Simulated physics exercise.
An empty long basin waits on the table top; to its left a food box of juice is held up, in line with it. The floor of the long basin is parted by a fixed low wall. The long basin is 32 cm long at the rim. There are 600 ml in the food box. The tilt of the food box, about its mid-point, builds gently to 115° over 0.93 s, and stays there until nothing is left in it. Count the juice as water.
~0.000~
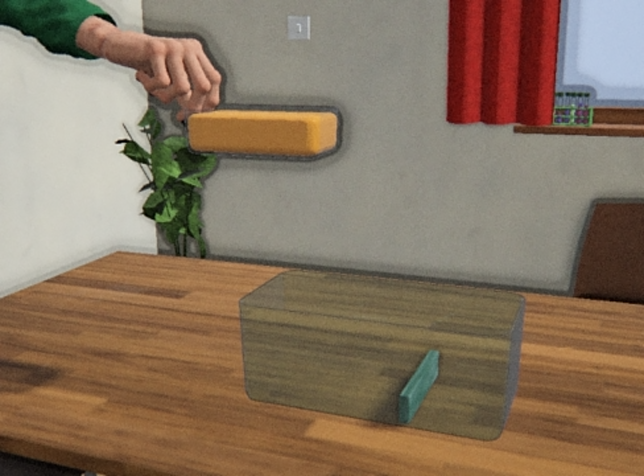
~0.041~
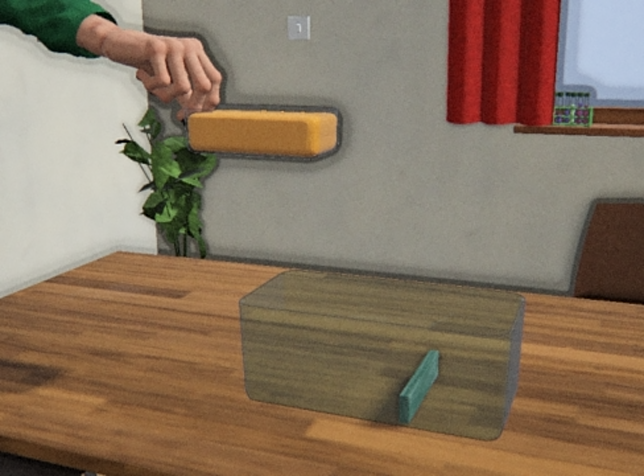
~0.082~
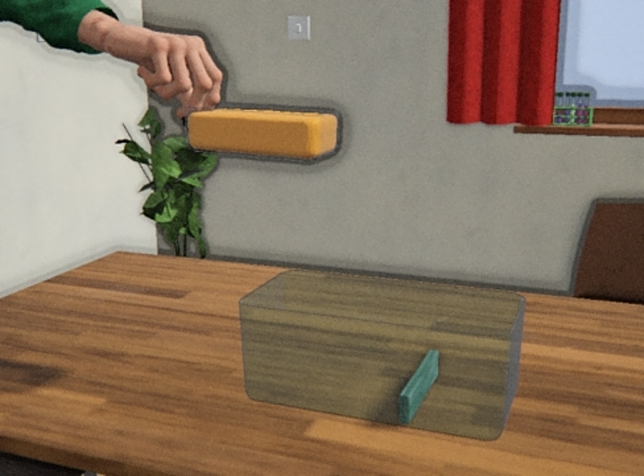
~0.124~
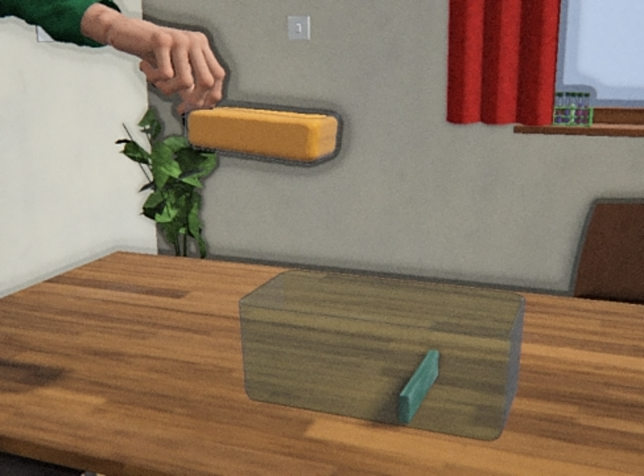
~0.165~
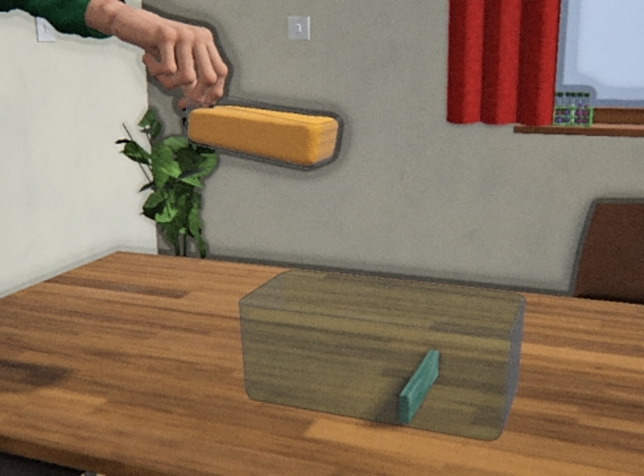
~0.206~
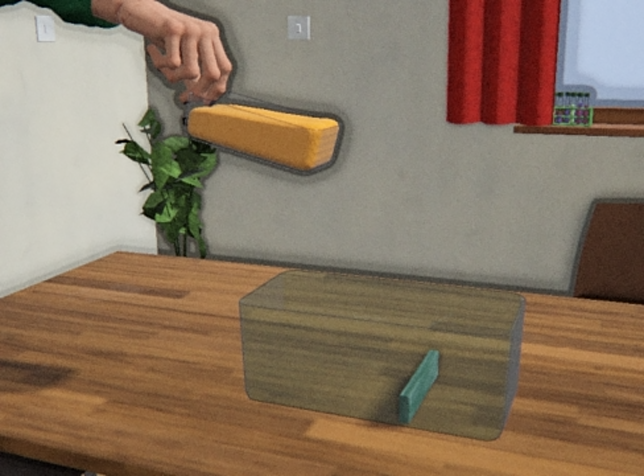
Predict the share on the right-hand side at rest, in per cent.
About 11 per cent.
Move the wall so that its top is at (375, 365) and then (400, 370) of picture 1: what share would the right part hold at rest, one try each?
In turn about 65 and 45 per cent.
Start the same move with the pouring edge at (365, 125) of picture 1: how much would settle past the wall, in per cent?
In that case some 55 per cent.
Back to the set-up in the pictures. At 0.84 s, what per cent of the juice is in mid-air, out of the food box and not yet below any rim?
Near 4 in a hundred.
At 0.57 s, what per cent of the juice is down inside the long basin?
Near 22 in a hundred.
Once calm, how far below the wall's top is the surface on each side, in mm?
Some 18 mm on the left and 30 mm on the right.
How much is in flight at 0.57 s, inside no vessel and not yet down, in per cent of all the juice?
Some 64 per cent.
Then, 0.57 s in, the tilt is 78° and 13 per cent is still to pour, 23 is left of the wall and 0 right of it.
Then, 0.84 s in, the tilt is 112° and 1 per cent is still to pour, 81 is left of the wall and 7 right of it.
Then, 1.12 s in, the tilt is 115° and 0 per cent is still to pour, 79 is left of the wall and 11 right of it.
Then, 1.43 s in, the tilt is 115° and 0 per cent is still to pour, 79 is left of the wall and 11 right of it.
Finally, 79 per cent lies left of the wall, 11 right of it and 10 outside.
